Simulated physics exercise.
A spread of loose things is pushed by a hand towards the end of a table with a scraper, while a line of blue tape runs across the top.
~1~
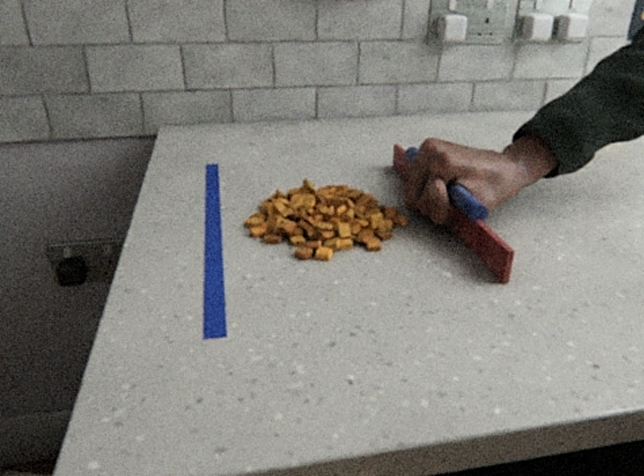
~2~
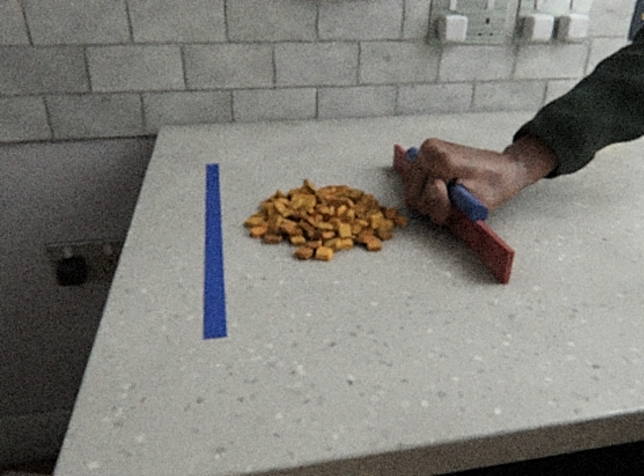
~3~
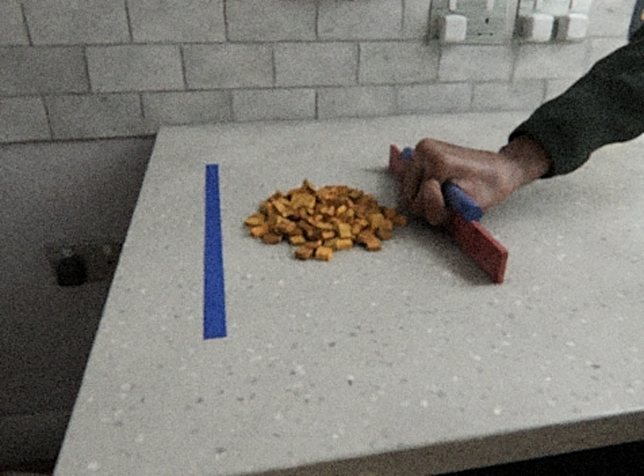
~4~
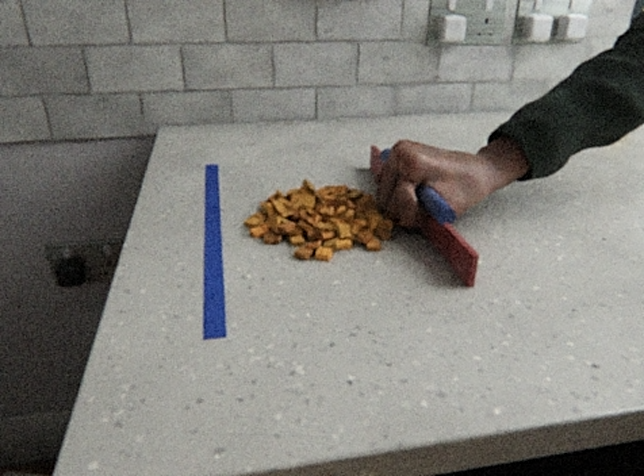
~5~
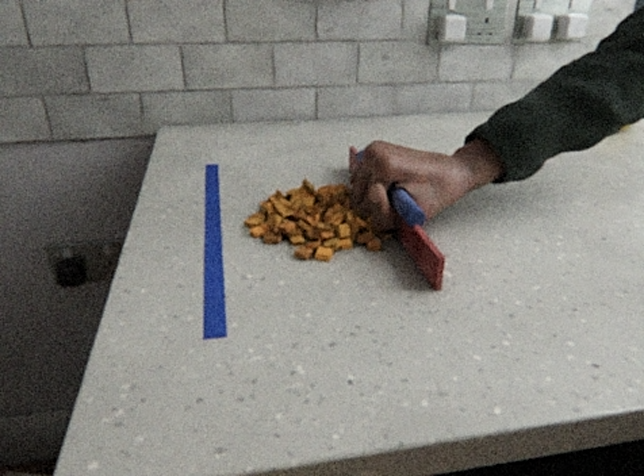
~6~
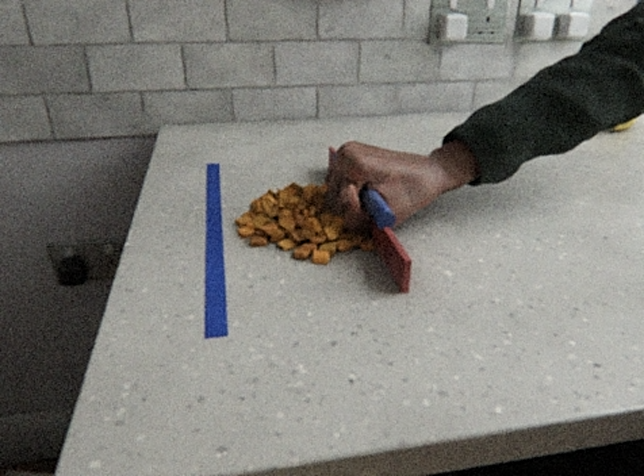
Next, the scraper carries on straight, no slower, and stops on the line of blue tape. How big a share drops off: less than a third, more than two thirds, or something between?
Most likely not even a third of it will tip over the end.
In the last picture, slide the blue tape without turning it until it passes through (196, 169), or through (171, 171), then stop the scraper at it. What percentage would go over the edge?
First stop: 50 per cent; second stop: 90 per cent.
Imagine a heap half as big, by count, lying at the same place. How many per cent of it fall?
10 per cent, roughly.
Soon, scraper still moving, near (280, 195); heap all on the table, its front near (178, 228).
A while on, scraper stopped at the blue tape; heap a small part over the edge.
Towards the end, scraper stopped at the blue tape; heap about a quarter over the edge.
Finally, scraper stopped at the blue tape; heap about a quarter over the edge.
